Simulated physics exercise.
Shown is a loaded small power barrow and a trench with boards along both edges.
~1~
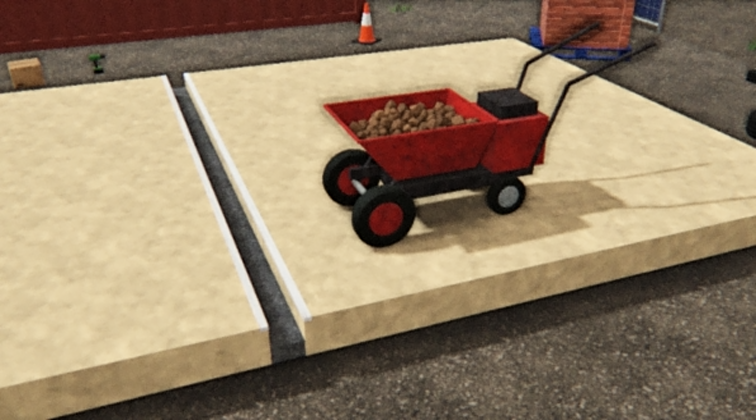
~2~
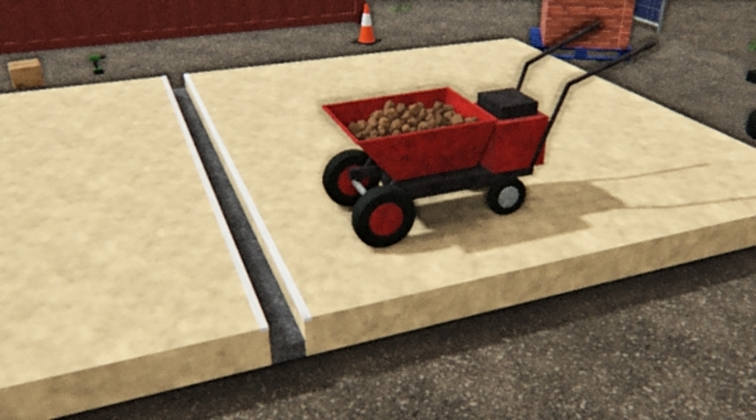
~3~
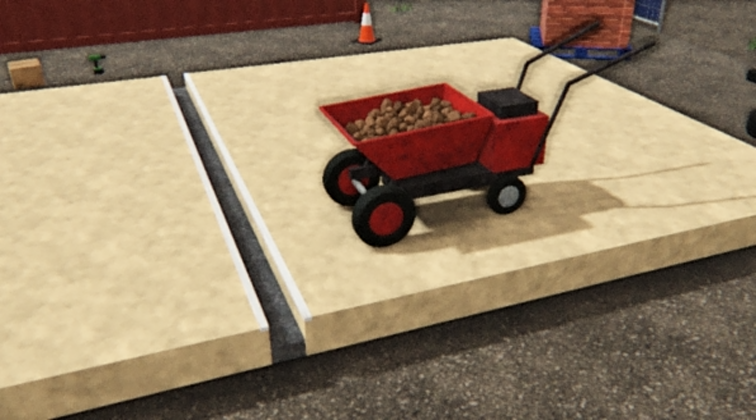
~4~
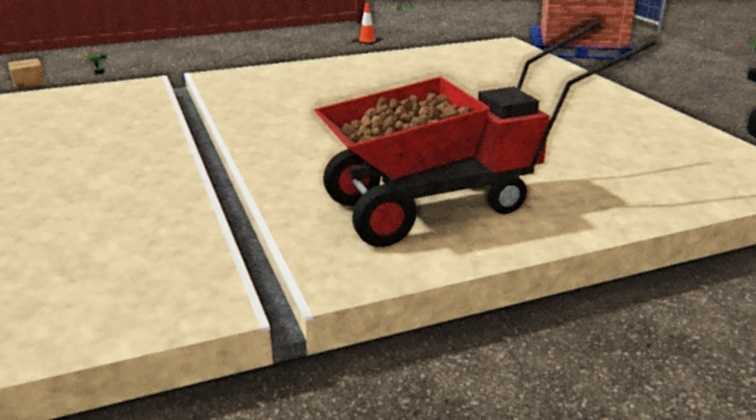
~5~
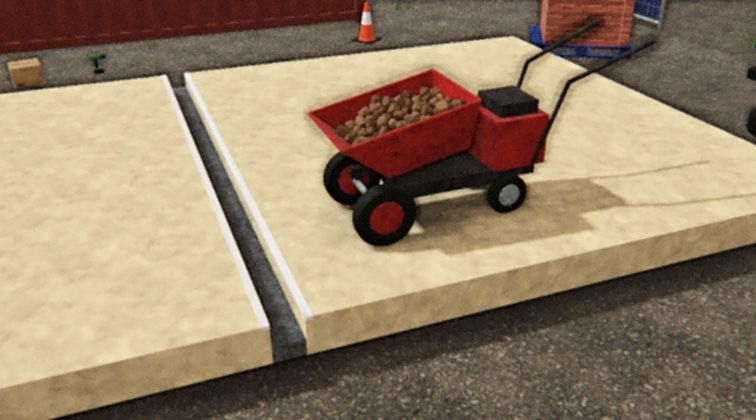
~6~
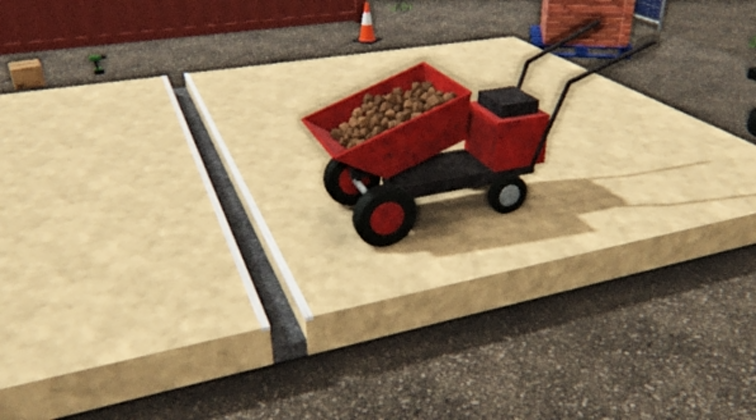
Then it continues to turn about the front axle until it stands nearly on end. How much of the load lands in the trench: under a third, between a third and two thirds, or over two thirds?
To my eye, the trench share runs one to two thirds.
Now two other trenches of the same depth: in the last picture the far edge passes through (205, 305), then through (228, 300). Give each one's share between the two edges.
The first try gives 90 percent, then the second gives 80 percent.
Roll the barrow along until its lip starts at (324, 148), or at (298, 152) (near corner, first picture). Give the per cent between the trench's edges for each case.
40 per cent, then 0 per cent.
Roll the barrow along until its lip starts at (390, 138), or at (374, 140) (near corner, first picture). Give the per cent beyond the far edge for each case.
10 and 10 percent, in that order.
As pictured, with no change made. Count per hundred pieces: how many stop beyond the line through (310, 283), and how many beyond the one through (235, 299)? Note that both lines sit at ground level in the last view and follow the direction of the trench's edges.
Estimate, first then second: 90 %, 10 %.
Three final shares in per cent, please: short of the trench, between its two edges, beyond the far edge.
Short about 15 %, between about 55 %, beyond about 20 %.
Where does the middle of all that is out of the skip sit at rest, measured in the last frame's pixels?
Roughly pixel (252, 241).
Just after the last frame, skip tipped steeply; every one in the skip.
A moment on, skip tipped right over; the larger part in the skip; just a few short of the trench; about a tenth in or heaped over the trench; just a few beyond it; just a few falling.
Further on, skip tipped right over; roughly a quarter in the skip; about a tenth short of the trench; roughly half in or heaped over the trench; about a tenth beyond it; just a few falling.
When it is over, skip tipped right over; about a tenth in the skip; about a tenth short of the trench; roughly half in or heaped over the trench; roughly a quarter beyond it.
